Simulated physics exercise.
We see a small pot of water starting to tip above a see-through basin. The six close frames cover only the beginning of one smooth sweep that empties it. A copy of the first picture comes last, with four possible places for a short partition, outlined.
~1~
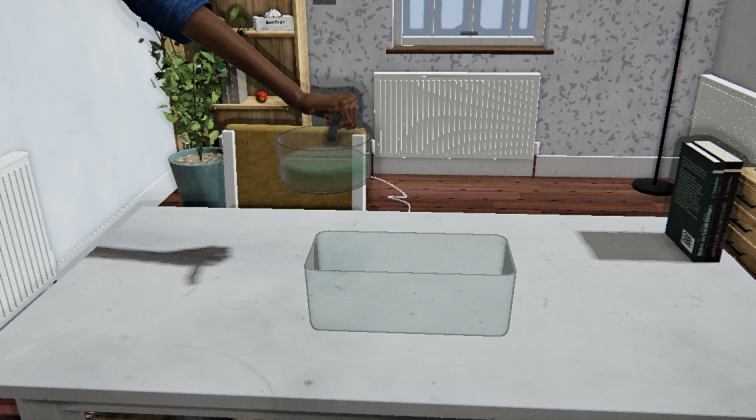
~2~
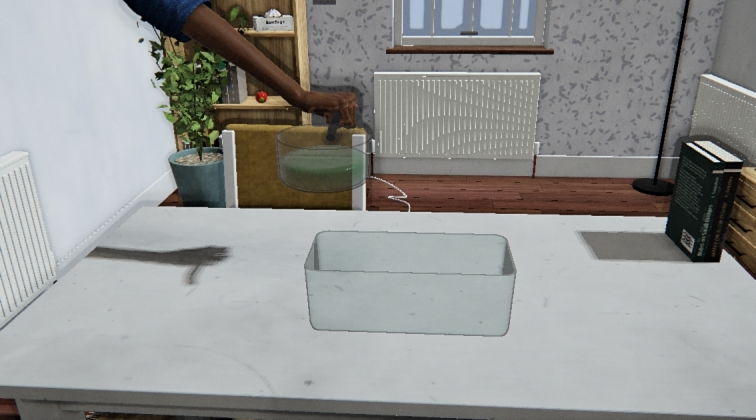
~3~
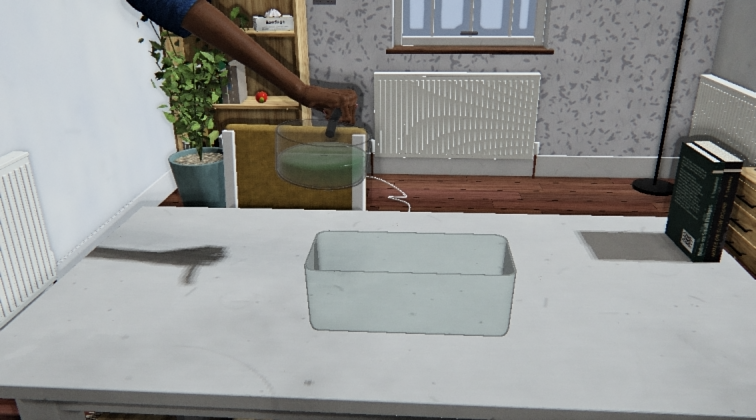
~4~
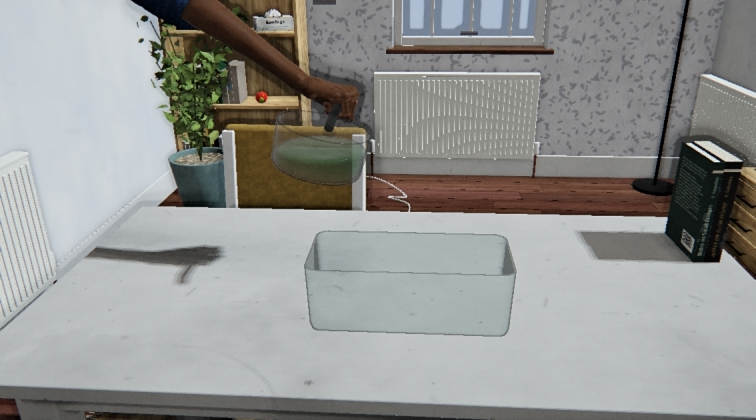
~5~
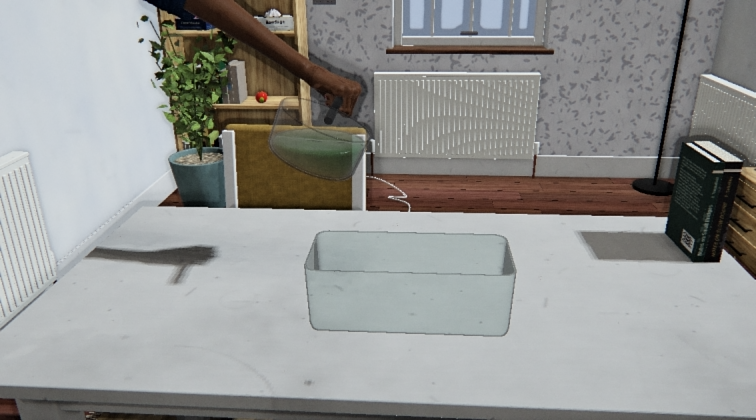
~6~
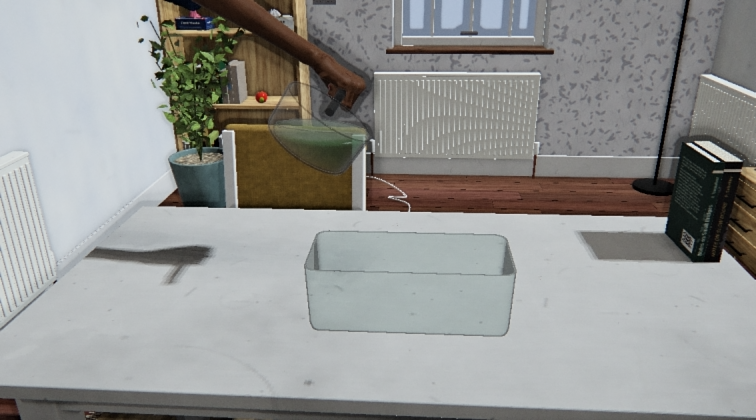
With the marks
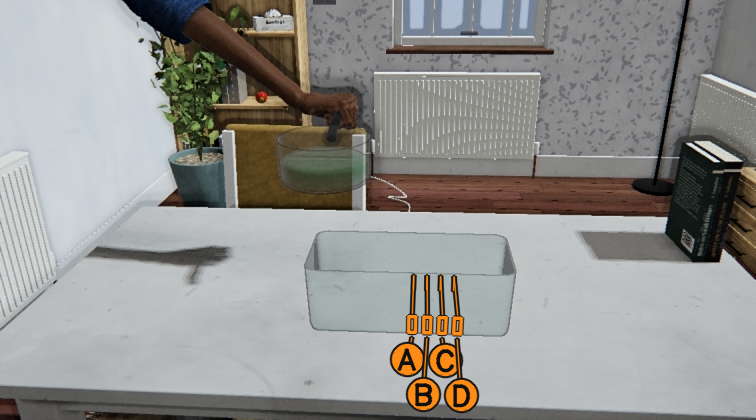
In a room with a pale table, a hand held a clear pot of greenish water level above and behind a see-through basin, then gradually tilted it, with no water leaving the pot.
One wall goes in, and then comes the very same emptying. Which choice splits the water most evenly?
Use place C.
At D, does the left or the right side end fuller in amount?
The left one.
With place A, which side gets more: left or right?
The right one.
In orange, A at (411, 337); B at (426, 338); C at (441, 338); D at (457, 339).
With A, about 12 % ends left of the wall and 86 % right of it.
With B, about 17 % ends left of the wall and 81 % right of it.
With C, about 45 % ends left of the wall and 53 % right of it.
With D, about 86 % ends left of the wall and 12 % right of it; 3 % is lost outside.
